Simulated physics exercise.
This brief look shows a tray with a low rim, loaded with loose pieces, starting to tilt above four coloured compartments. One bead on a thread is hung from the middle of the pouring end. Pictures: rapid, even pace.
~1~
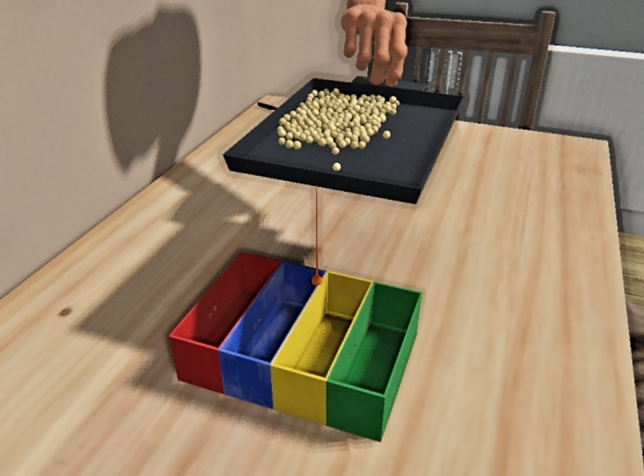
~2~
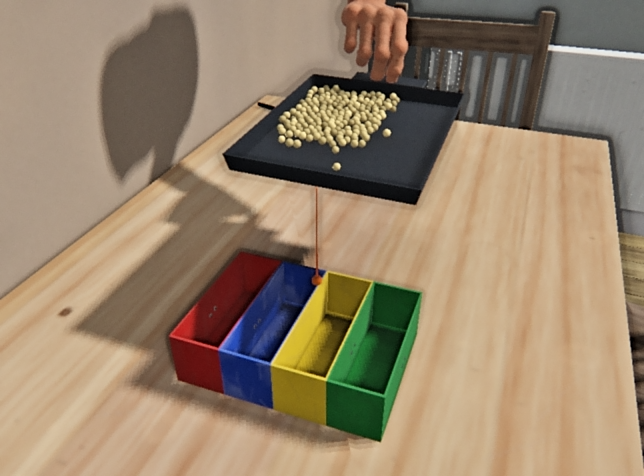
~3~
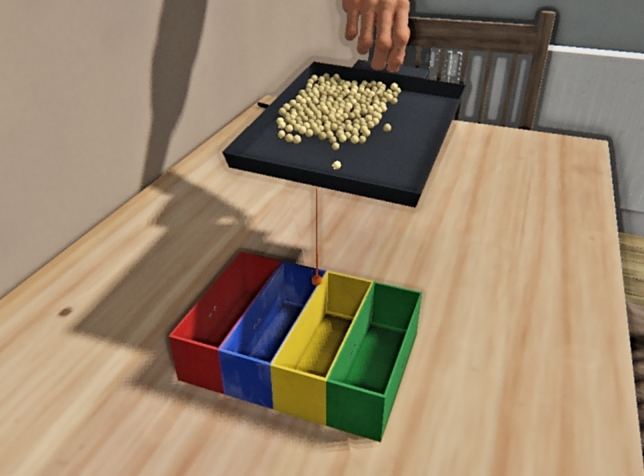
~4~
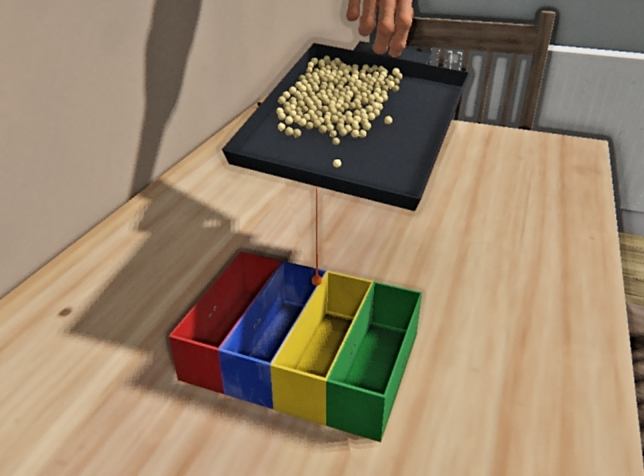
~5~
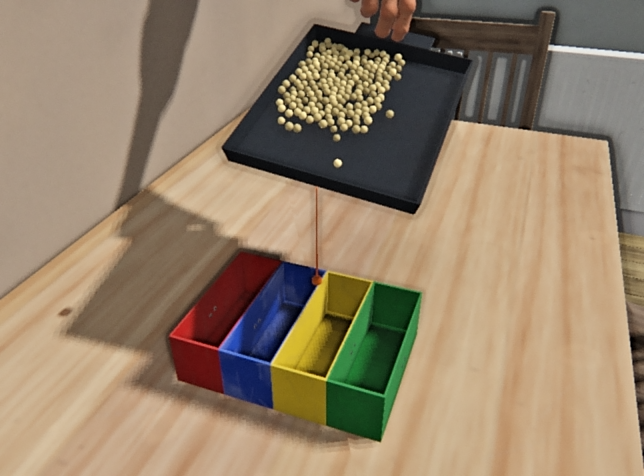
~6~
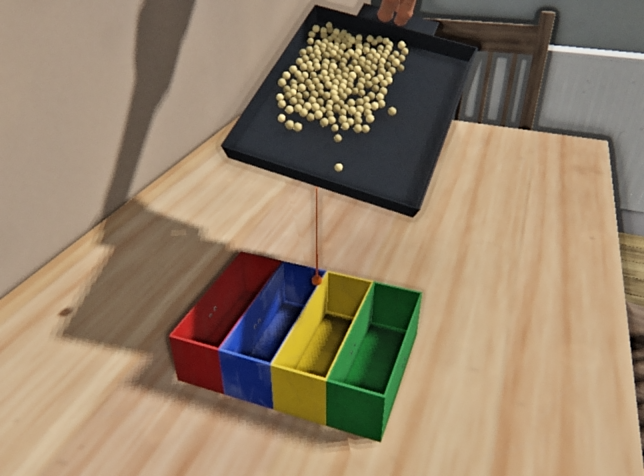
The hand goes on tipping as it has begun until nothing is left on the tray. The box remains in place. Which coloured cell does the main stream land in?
The main stream lands in the green cell.
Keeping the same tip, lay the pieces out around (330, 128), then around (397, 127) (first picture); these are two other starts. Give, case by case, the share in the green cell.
Shares in turn: 80 % and 70 %.
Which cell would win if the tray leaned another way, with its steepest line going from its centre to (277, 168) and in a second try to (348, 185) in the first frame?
Case 1 - red. Case 2 - that green cell.
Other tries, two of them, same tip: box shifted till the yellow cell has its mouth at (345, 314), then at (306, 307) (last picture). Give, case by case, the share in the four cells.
80 % for the first, 20 % for the second.
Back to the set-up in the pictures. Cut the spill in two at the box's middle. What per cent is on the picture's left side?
Estimate: About 0 percent.
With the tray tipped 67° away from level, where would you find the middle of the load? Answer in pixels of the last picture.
The load is centred around (394, 226).
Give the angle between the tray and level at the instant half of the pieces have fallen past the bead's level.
Around 85 degrees of turn.
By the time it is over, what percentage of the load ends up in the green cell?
About 60 per cent.
Just after the last frame, tray tipped steeply; roughly half on the tray; just a few in the green cell; just a few in the yellow cell; roughly a third falling or outside the box.
A moment on, tray tipped past a quarter turn; roughly a quarter on the tray; roughly a third in the green cell; just a few in the yellow cell; just a few in the blue cell; roughly half falling or outside the box.
Further on, tray tipped past a quarter turn; roughly two thirds in the green cell; just a few in the yellow cell; just a few in the blue cell; roughly a third falling or outside the box.
When it is over, tray tipped past a quarter turn; roughly two thirds in the green cell; just a few in the yellow cell; just a few in the blue cell; not one in the red cell; roughly a third outside the box.
